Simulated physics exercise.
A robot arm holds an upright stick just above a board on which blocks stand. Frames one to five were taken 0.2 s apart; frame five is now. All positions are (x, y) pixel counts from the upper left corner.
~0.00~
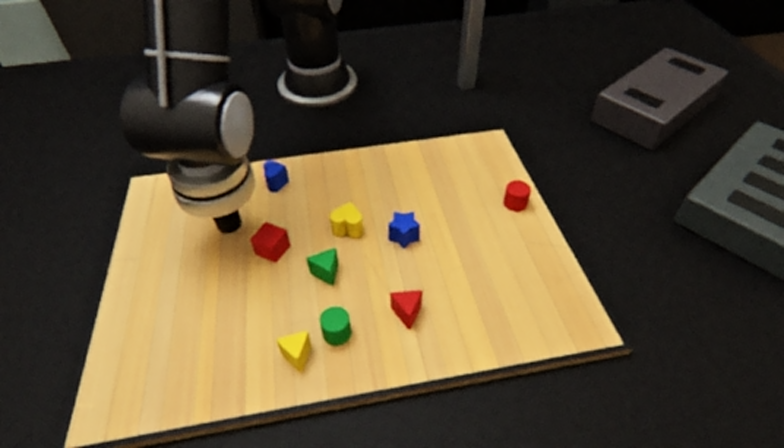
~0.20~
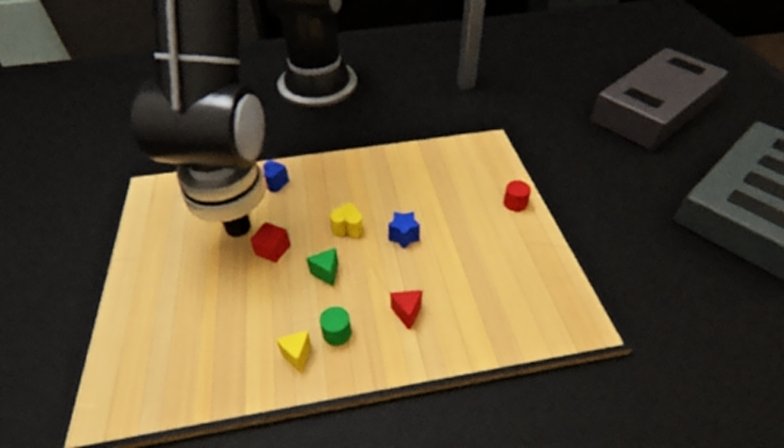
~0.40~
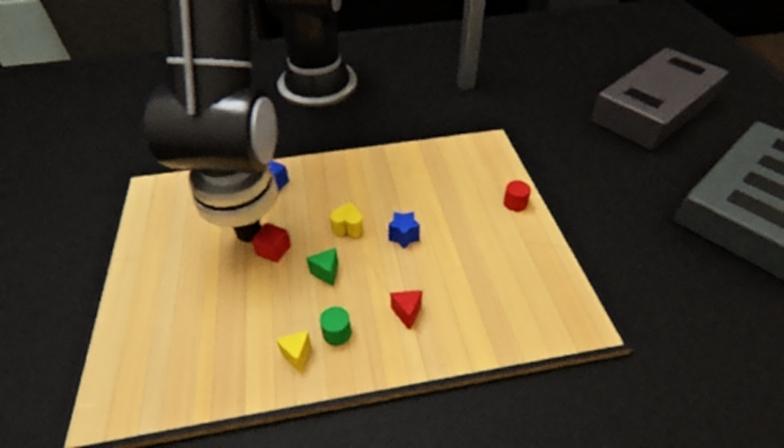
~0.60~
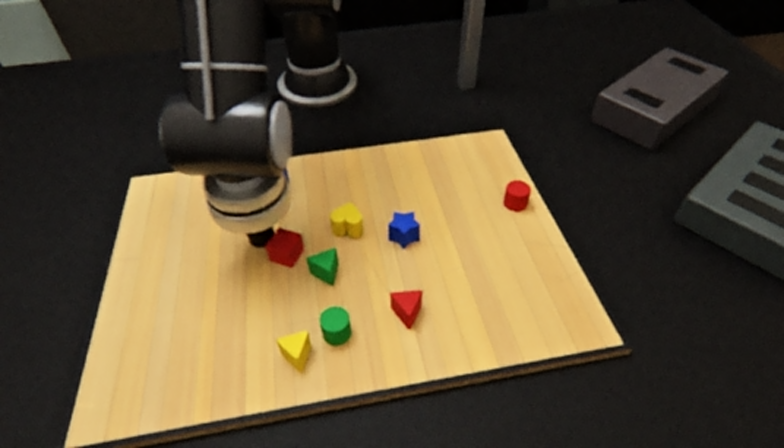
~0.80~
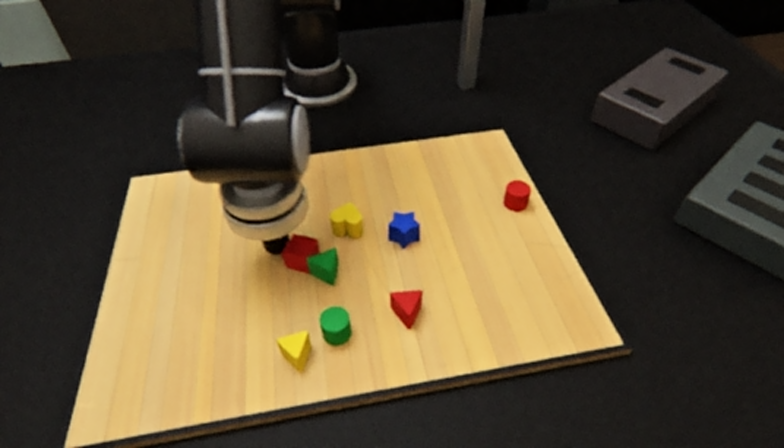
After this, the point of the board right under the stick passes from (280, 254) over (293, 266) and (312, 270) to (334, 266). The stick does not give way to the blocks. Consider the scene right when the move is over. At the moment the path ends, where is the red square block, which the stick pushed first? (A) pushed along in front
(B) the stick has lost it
It's A.
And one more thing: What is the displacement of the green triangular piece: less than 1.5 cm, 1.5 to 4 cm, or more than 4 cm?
Its displacement is above 4 cm.
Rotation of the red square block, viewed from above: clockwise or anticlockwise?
It turns clockwise.
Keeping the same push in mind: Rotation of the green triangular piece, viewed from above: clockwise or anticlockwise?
It goes round opposite to clock hands.
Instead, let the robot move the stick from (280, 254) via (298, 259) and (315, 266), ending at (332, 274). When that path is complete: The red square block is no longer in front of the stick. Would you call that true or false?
The statement is incorrect.
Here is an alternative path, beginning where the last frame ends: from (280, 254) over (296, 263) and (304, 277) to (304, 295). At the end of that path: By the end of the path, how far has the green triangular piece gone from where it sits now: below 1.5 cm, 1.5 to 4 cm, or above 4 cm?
Overall it shifts more than 4 cm.
What follows on the original path. Halfway along, stick at (300, 261); red square block at (324, 261); green triangular piece at (346, 269), turned 50° anticlockwise.
At the end, stick at (333, 258); red square block at (355, 262), turned 25° clockwise; green triangular piece at (368, 278), turned 20° anticlockwise; yellow heart-shaped block in place.
